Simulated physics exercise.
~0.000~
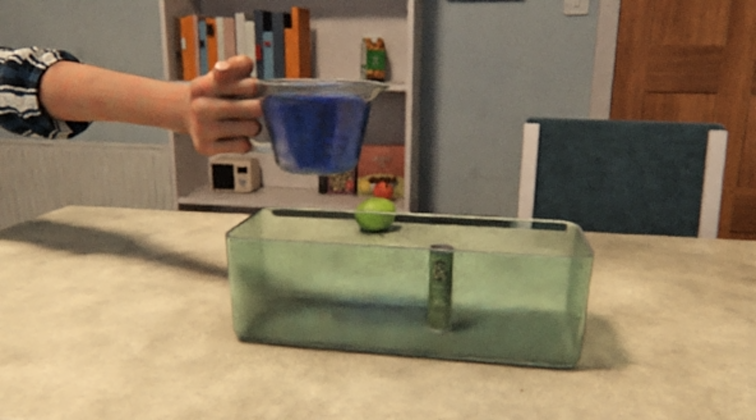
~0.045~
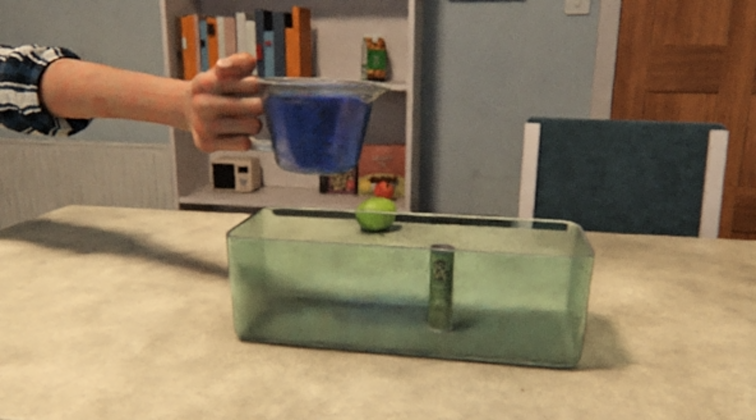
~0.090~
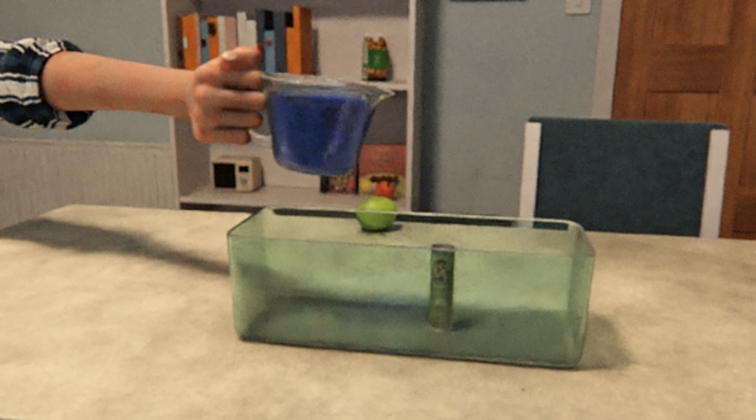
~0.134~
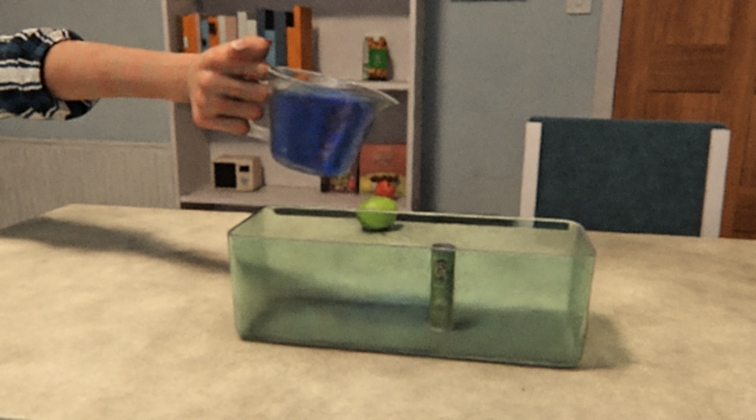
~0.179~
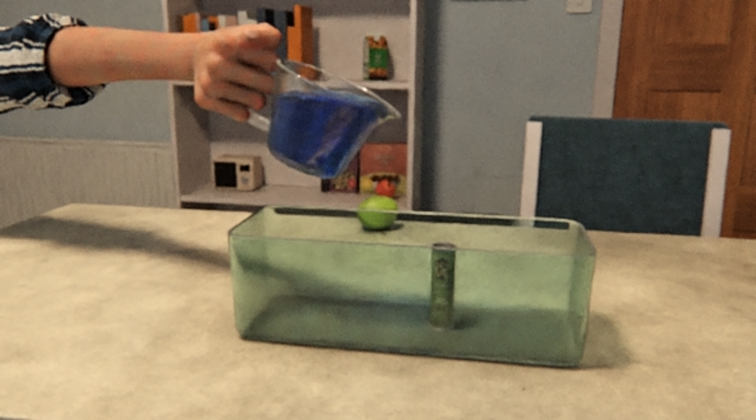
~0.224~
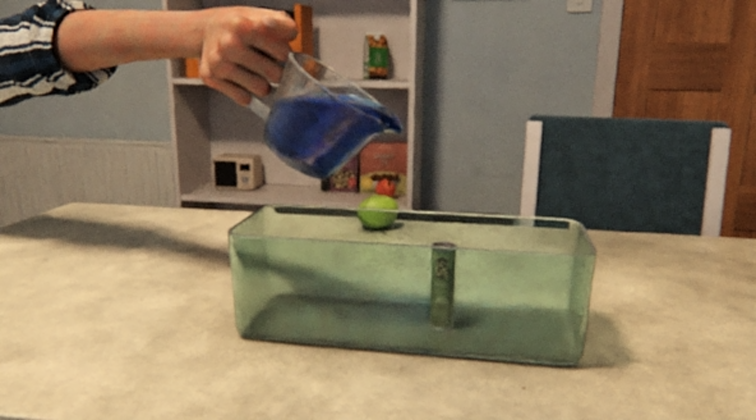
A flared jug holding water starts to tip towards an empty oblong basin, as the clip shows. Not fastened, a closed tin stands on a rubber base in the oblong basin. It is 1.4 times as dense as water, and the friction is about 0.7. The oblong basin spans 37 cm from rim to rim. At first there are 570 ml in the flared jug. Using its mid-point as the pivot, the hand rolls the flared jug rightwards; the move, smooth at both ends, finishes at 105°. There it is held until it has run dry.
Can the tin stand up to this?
Overturned.
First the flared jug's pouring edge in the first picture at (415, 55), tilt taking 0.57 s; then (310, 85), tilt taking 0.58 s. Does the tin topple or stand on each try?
Trial 1 - tin tips; trial 2 - tin stays standing.
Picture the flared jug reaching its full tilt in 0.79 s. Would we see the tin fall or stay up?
So the tin will tip over.
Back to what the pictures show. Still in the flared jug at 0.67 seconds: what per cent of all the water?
About 2 per cent.
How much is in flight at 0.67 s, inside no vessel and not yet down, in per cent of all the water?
3 in a hundred, give or take.
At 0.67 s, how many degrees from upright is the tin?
I'd say it is close to 20 degrees off upright.
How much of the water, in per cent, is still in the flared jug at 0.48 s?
About 30 percent.
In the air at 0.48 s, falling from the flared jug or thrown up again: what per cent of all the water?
I'd put it at about 24 percent.
Then, 0.48 s in, the tilt is 98° and 30 per cent is still to pour; the tin stands where it began.
Then, 0.67 s in, the tilt is 105° and 2 per cent is still to pour; the tin leans 19°.
Then, 0.87 s in, the tilt is 105° and 0 per cent is still to pour; the tin lies on its side.
Then, 1.08 s in, the tilt is 105° and 0 per cent is still to pour; the tin lies on its side.
Finally, the tin lies on its side.
